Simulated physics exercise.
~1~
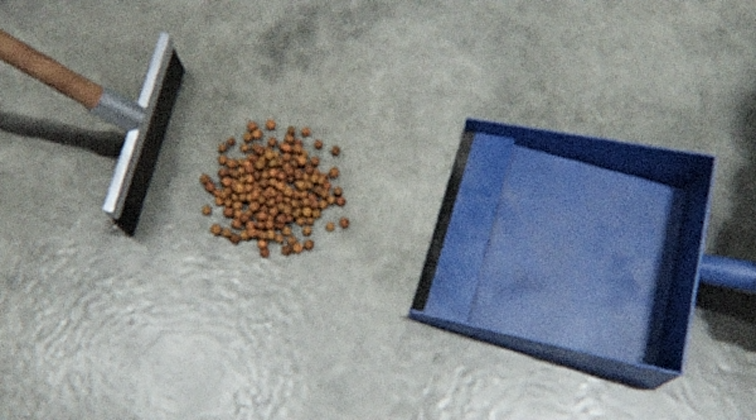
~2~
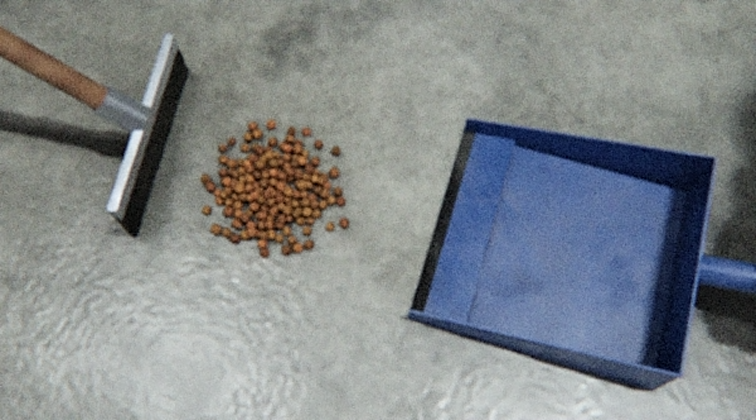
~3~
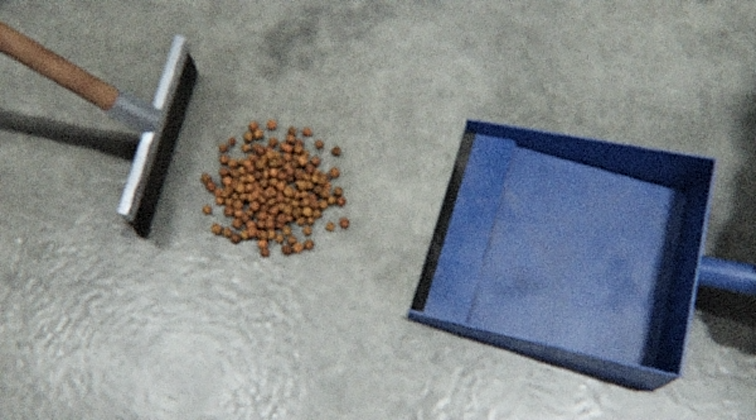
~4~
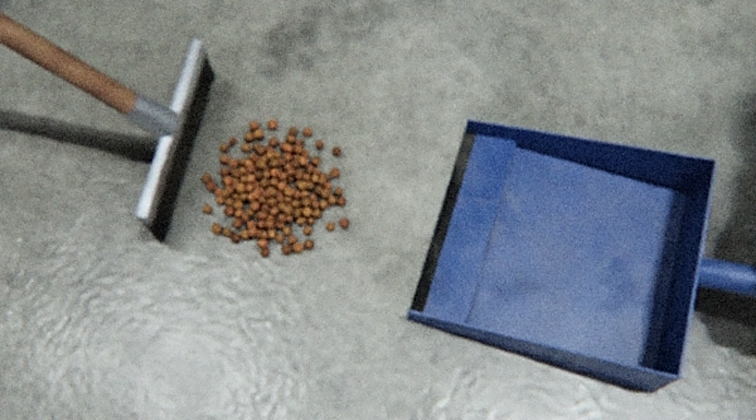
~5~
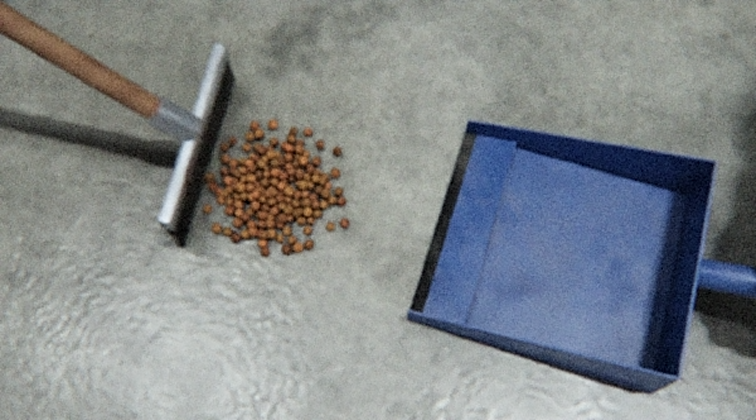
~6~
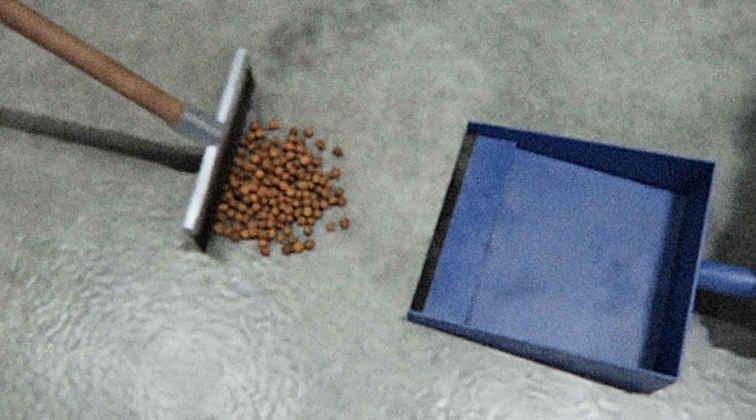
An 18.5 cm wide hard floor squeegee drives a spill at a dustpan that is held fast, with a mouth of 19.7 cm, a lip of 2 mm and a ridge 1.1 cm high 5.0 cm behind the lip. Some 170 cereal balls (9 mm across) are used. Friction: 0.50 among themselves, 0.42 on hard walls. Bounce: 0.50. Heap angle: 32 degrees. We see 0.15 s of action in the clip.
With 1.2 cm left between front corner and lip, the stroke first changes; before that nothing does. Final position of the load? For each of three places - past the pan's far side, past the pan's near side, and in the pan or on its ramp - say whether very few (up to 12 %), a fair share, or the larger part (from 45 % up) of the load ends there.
Past the pan's far side: Very few, past the pan's near side: Very few, in the pan or on its ramp: The larger part.
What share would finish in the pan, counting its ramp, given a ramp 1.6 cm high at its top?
I'd guess close to 50 per cent.
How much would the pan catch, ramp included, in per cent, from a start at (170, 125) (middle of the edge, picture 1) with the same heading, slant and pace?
About 45 per cent.
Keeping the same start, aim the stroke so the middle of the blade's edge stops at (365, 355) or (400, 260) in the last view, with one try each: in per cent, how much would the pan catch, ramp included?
About 10 and 40 per cent.
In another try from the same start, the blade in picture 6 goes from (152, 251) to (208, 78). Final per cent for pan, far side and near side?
You'd see pan at 5, far at 0 and near at 20.
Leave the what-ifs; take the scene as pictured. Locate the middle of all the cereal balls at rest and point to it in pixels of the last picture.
Roughly (447, 228).
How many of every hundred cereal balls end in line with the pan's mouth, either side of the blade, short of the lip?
35 per cent.
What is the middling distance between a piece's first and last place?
That distance is close to 18 cm.
Then, 0.14 s after the last picture, middle of the blade 11 cm from the lip; 0 % over the lip, far side 0 %, near side 0 %.
Then, 0.24 s after the last picture, middle of the blade 4 cm from the lip; 10 % over the lip, far side 0 %, near side 5 %.
Then, 0.47 s after the last picture, middle of the blade 2 cm from the lip; 55 % over the lip, far side 5 %, near side 5 %.
In the end, far side 5 %, near side 5 %, pan 55 %, in front of the lip or behind the blade 35 %.
